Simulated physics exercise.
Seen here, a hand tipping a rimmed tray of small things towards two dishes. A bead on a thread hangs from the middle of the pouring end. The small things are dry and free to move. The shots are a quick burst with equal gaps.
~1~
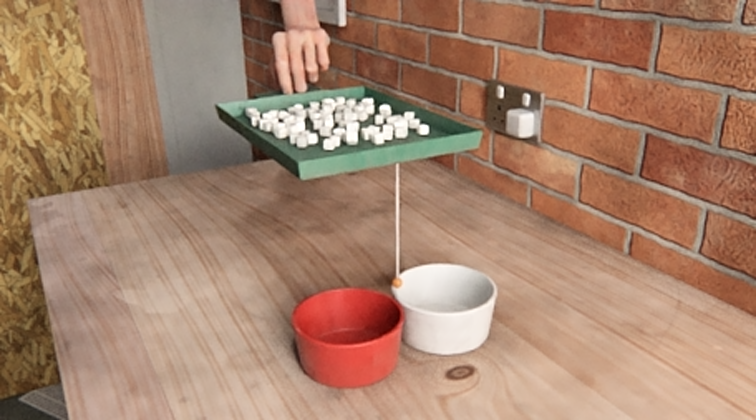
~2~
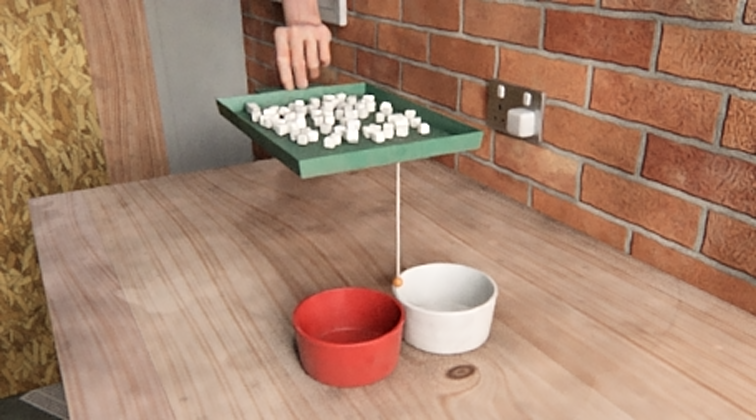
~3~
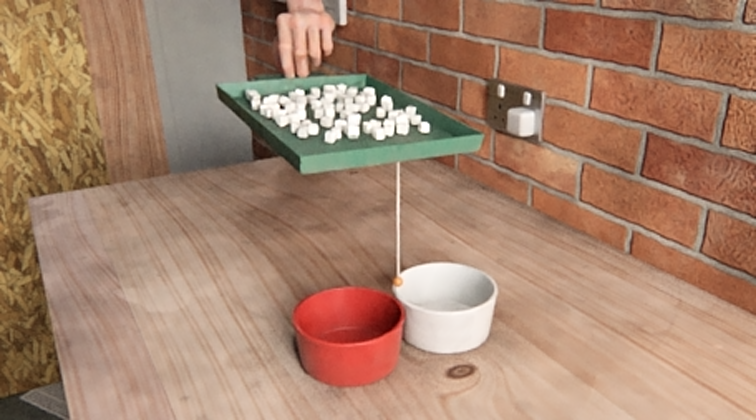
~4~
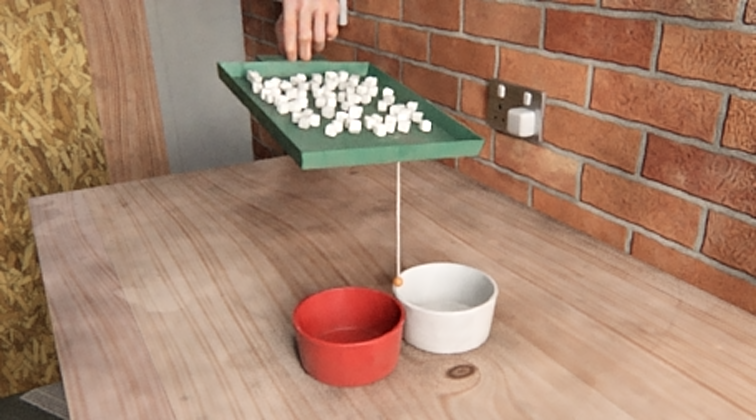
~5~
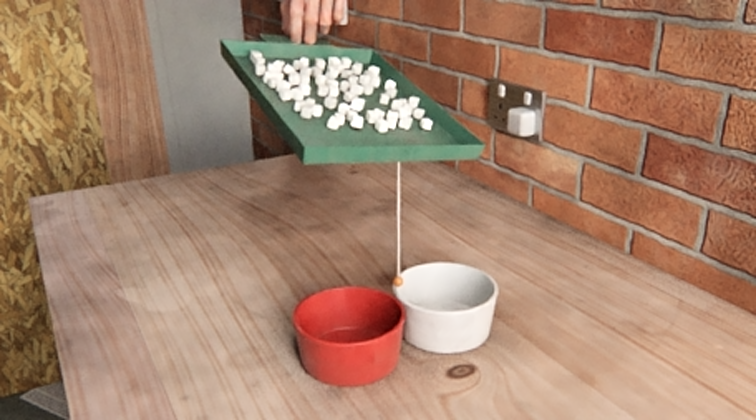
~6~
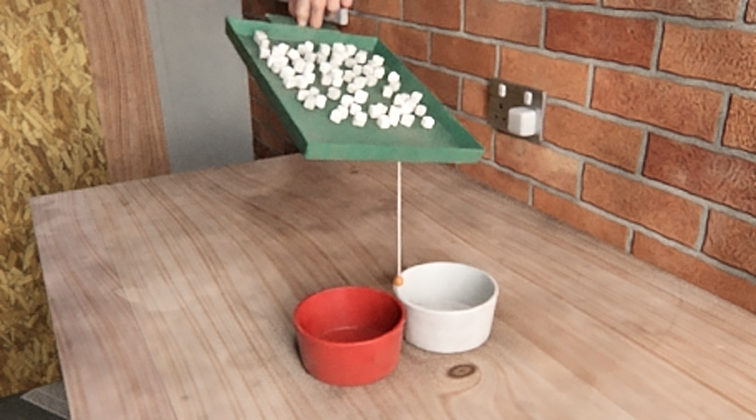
A hand raises the far end of a green tray of small white cubes, tilting it steeply.
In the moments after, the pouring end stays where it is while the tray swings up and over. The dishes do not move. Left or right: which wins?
The right one ends fuller.
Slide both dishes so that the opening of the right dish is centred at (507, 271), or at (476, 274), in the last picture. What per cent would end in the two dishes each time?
Near 80 % and 80 %.
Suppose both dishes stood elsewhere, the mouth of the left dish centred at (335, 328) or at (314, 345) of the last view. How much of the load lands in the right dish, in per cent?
First some 20, then 10 per cent.
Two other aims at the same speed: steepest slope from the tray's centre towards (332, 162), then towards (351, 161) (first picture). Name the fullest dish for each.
At the first place left, at the second the left dish.
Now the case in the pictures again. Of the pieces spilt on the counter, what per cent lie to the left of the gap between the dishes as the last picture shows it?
Near 0 %.
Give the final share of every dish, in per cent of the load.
For the left dish some 0 %, for the right dish some 50 %.
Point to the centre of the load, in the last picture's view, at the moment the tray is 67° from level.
At about (445, 141).
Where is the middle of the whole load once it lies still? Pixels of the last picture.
Roughly at (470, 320).
Soon, tray tipped steeply; nearly all on the tray; a stray few outside both; a small part in the air.
A while on, tray tipped past a quarter turn; about half on the tray; about a quarter in the right dish; about a third outside both.
Towards the end, tray tipped past a quarter turn; about half in the right dish; about half outside both.
Finally, tray tipped past a quarter turn; none in the left dish; about half in the right dish; about half outside both.
